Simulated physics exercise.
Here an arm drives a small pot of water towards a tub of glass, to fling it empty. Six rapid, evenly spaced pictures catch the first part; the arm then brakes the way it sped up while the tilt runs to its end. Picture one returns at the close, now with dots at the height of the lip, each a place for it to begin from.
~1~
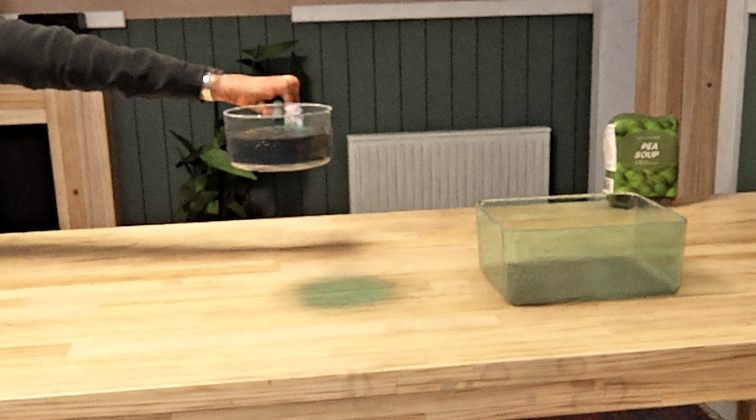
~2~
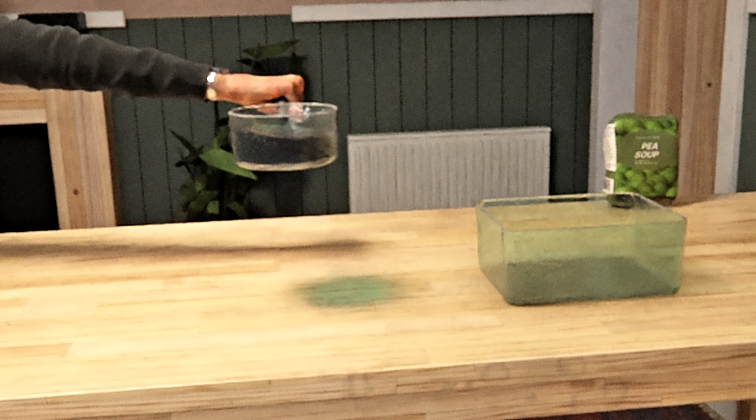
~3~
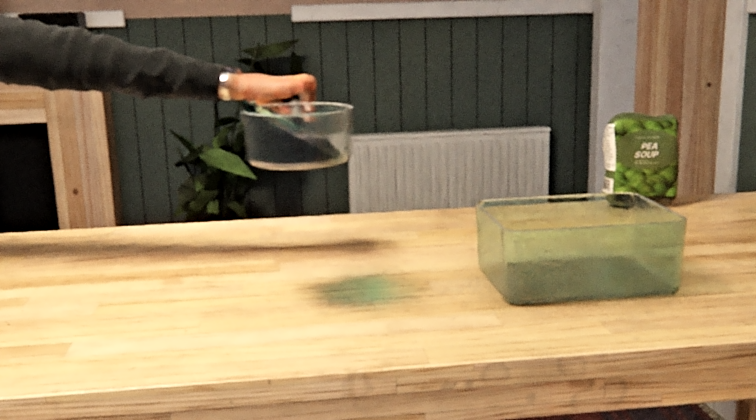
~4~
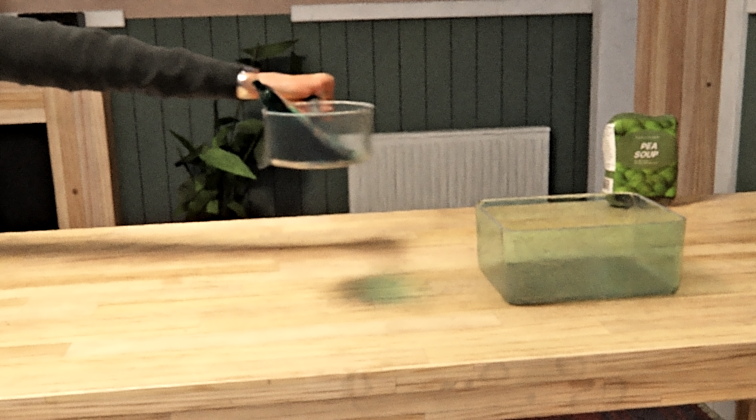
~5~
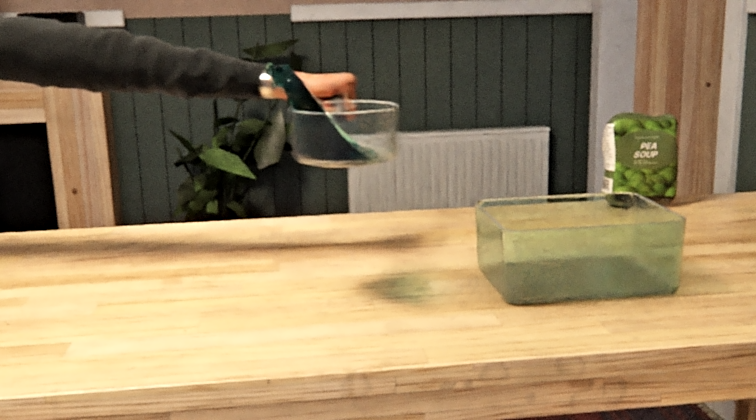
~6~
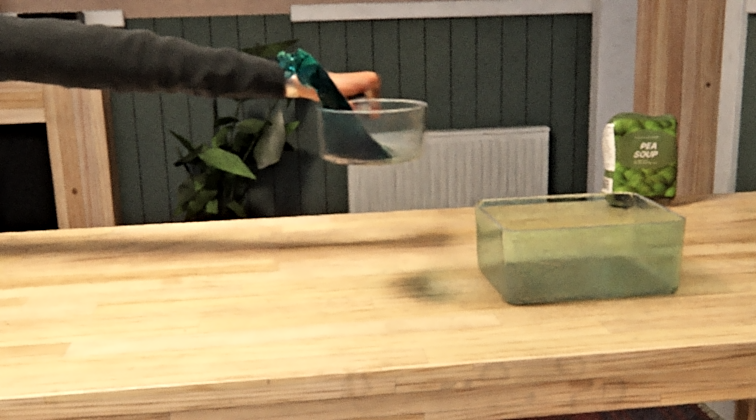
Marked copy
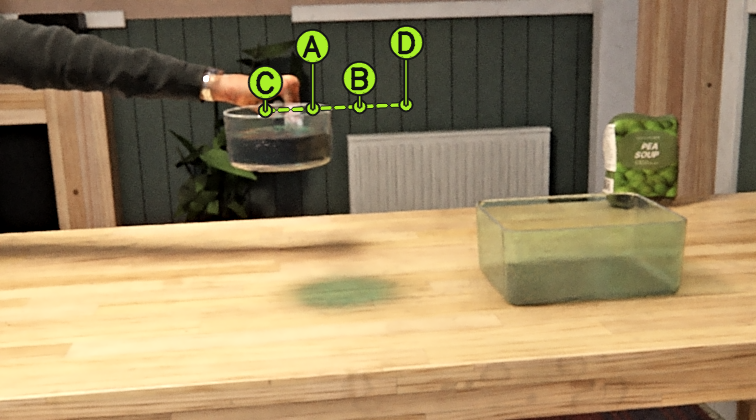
Dark-sleeved arm moving a small glass pot rightward above a wooden table as blue-green water surges over its left rim.
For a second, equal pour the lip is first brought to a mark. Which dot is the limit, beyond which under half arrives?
Take B.
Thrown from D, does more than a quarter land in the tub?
Yes, clearly.
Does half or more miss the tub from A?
Yes, it does.
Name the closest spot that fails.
Spot A.
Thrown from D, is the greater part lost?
No, that is safe.
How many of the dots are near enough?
Two.
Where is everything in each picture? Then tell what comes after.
Upright, lip at (329, 107); tub from (504, 304) to (679, 292); nothing has left yet, in the first frame.
Upright, lip at (335, 107); nothing has left yet, in the second frame.
Upright, lip at (349, 106); water is over the rim, down to (254, 110), in the third frame.
Upright, lip at (369, 105); water is over the rim, down to (284, 108), in the fourth frame.
Upright, lip at (395, 104); water is over the rim, down to (298, 108), in the fifth frame.
Upright, lip at (422, 103); water is over the rim, down to (324, 107), in the sixth frame.
In lime, A at (312, 108); B at (359, 106); C at (265, 110); D at (406, 104).
For spot A, about 28 % lands in the tub, 63 % falls short and 9 % goes beside or beyond.
For spot B, about 73 % lands in the tub, 11 % falls short and 16 % goes beside or beyond.
For spot C, about 24 % lands in the tub, 71 % falls short and 5 % goes beside or beyond.
For spot D, about 68 % lands in the tub, 5 % falls short and 27 % goes beside or beyond.
